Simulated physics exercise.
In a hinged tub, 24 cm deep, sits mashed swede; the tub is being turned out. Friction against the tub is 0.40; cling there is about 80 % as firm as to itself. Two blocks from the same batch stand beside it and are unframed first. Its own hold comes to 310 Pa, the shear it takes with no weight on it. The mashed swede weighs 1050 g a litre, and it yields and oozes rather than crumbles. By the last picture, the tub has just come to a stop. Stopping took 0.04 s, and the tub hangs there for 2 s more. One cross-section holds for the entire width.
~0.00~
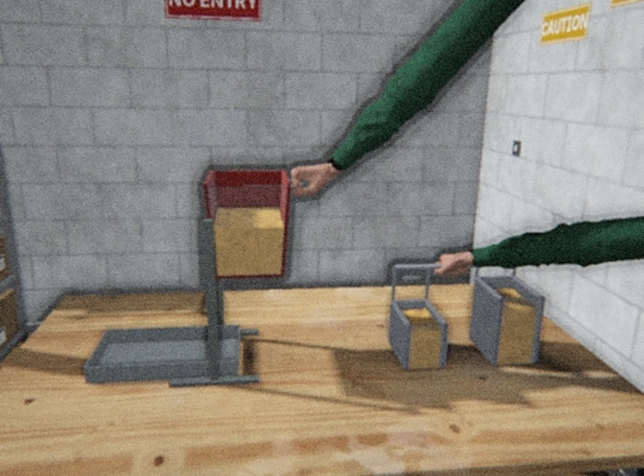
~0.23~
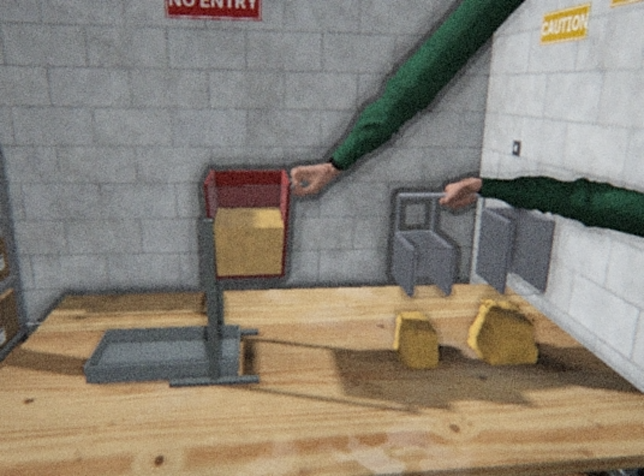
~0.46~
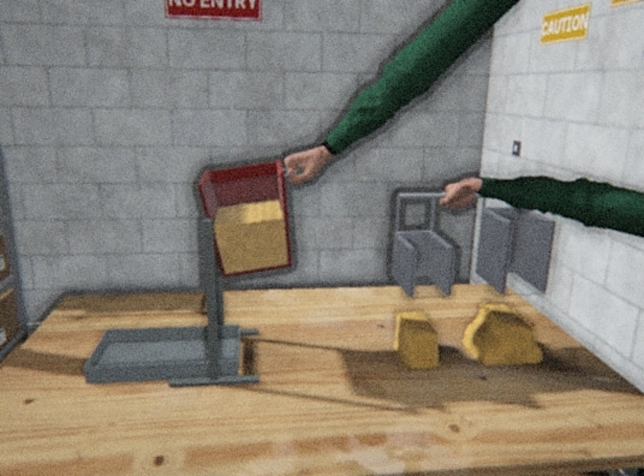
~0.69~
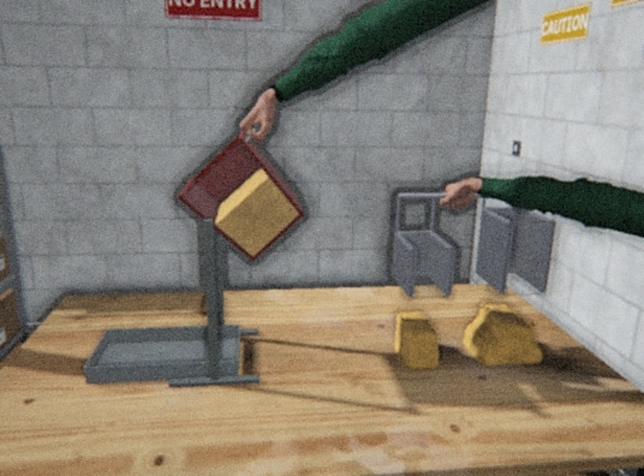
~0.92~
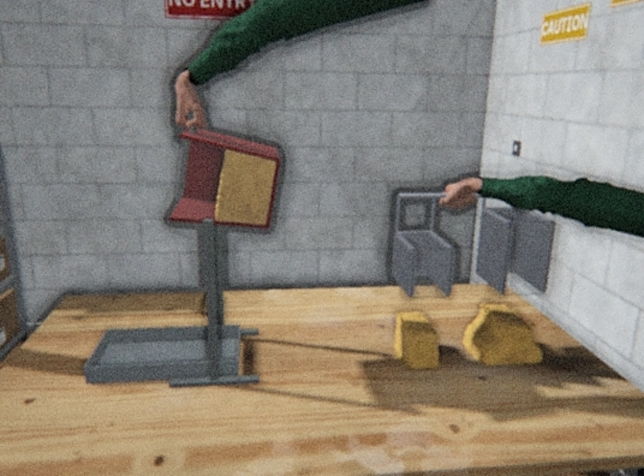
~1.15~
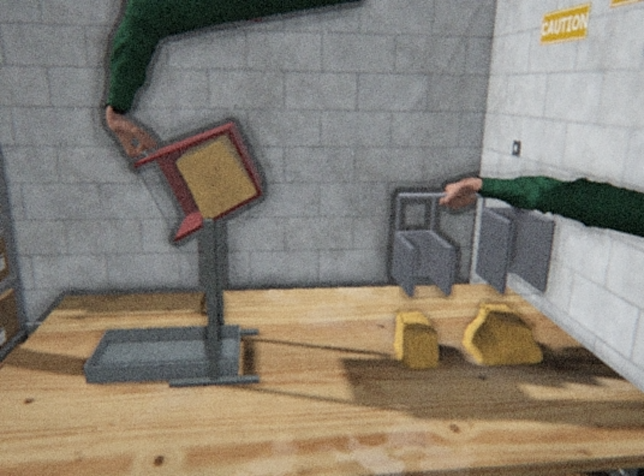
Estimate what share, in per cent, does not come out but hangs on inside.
Some 0 per cent hangs on inside.
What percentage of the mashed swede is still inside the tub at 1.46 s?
About 25 %.
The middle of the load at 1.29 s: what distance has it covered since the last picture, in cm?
It has gone close to 9 cm.
By 1.29 s, the tub is at 115 degrees and holds 95 %.
By 1.46 s, the tub is at 115 degrees and holds 27 %.
By 1.63 s, the tub is at 115 degrees and holds 0 %.
By 1.80 s, the tub is at 115 degrees and holds 0 %.
By 3.15 s, at the end, the tub is at 115 degrees and holds 0 %.
